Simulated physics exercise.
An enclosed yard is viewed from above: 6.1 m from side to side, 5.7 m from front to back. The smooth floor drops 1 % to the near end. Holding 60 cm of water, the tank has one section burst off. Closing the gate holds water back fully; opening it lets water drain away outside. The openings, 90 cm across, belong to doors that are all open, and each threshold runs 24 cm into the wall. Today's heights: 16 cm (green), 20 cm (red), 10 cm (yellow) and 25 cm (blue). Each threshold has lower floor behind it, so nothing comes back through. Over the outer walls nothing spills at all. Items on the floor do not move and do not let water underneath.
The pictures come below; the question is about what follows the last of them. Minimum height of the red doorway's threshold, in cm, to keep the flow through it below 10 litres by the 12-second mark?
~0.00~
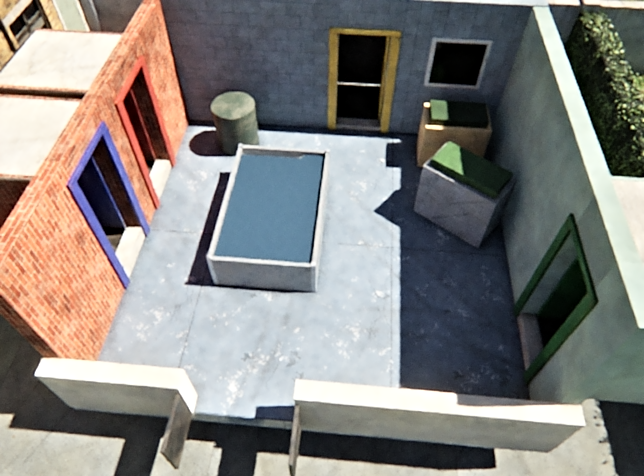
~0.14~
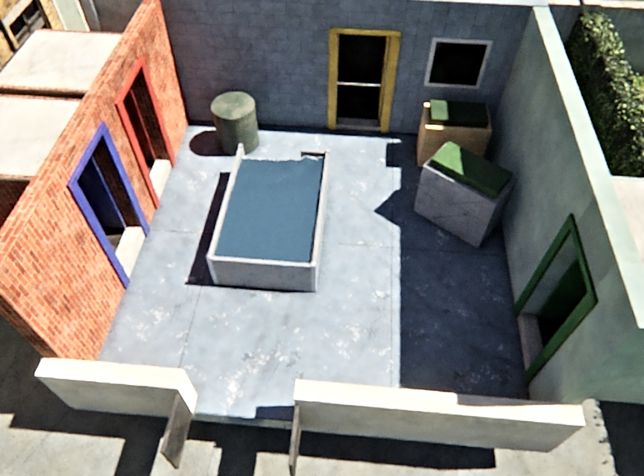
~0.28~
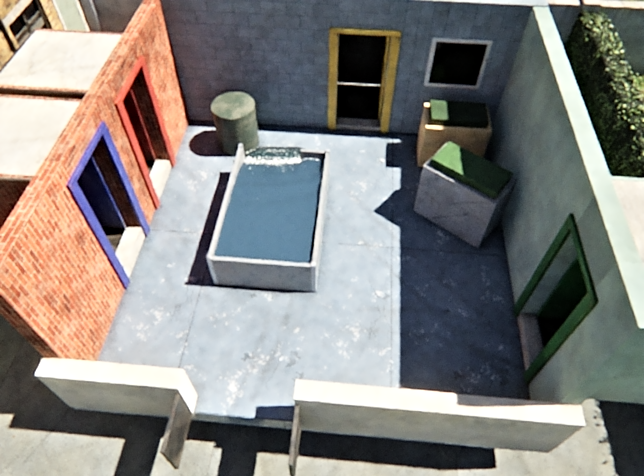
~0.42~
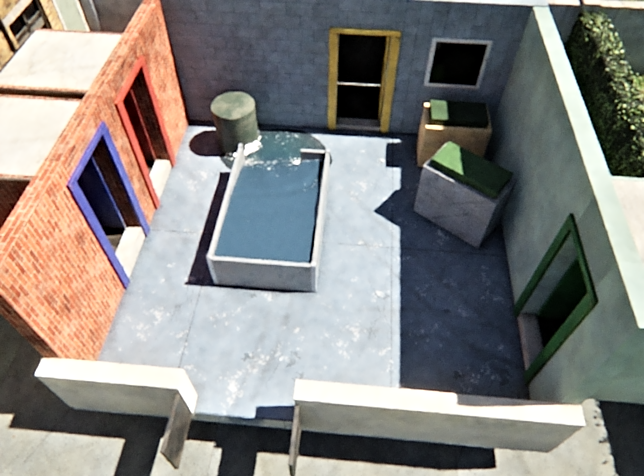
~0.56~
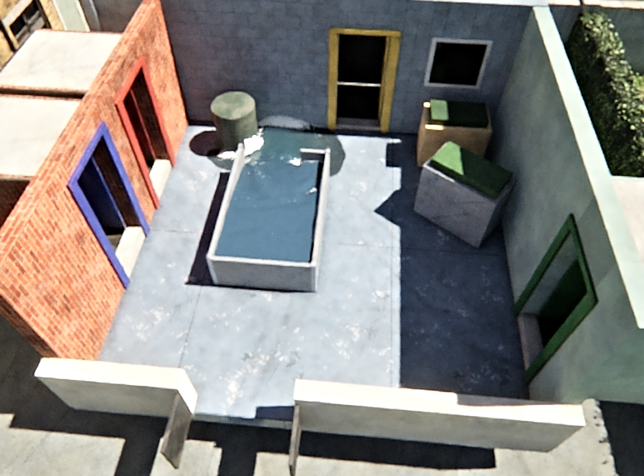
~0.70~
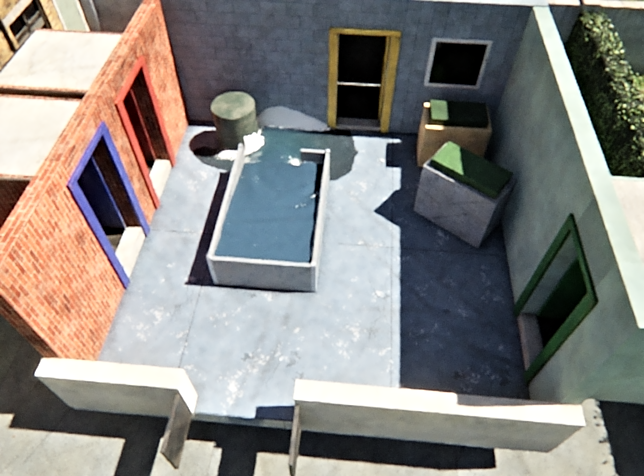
Roughly 12.5 cm.
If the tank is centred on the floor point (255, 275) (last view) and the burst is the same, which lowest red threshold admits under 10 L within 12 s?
About 16 cm.
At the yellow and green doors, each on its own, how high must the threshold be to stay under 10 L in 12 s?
About 11.0 cm at yellow and about 5.5 cm at green.
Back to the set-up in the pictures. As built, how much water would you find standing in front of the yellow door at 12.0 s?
Some 5.5 cm.
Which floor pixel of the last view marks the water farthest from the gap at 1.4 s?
Around (409, 137).
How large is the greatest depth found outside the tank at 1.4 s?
I'd estimate roughly 44 cm.
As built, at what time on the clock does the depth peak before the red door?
I'd guess close to 2.4 seconds.
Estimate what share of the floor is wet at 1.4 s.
Around 15 per cent of the floor.
After 1.4 s water covers 15 % of the floor, deepest (44 cm) near (285, 129); 7 cm at the red door, 0 litres in over its 20 cm threshold.
After 3.0 s water covers 40 % of the floor, deepest (31 cm) near (198, 123); 13 cm at the red door, 0 litres in over its 20 cm threshold.
After 12.0 s water covers 95 % of the floor, deepest (11 cm) near (496, 422); 4 cm at the red door, 0 litres in over its 20 cm threshold.
At the red door as built, the water arrived by 1.4 s and peaked near 15 cm at 2.4 s.
With a threshold of 10.5 cm, 21 litres would have come in within the 12 s; with 14.5 cm, 5 litres. So under 10 litres takes about 12.5 cm.
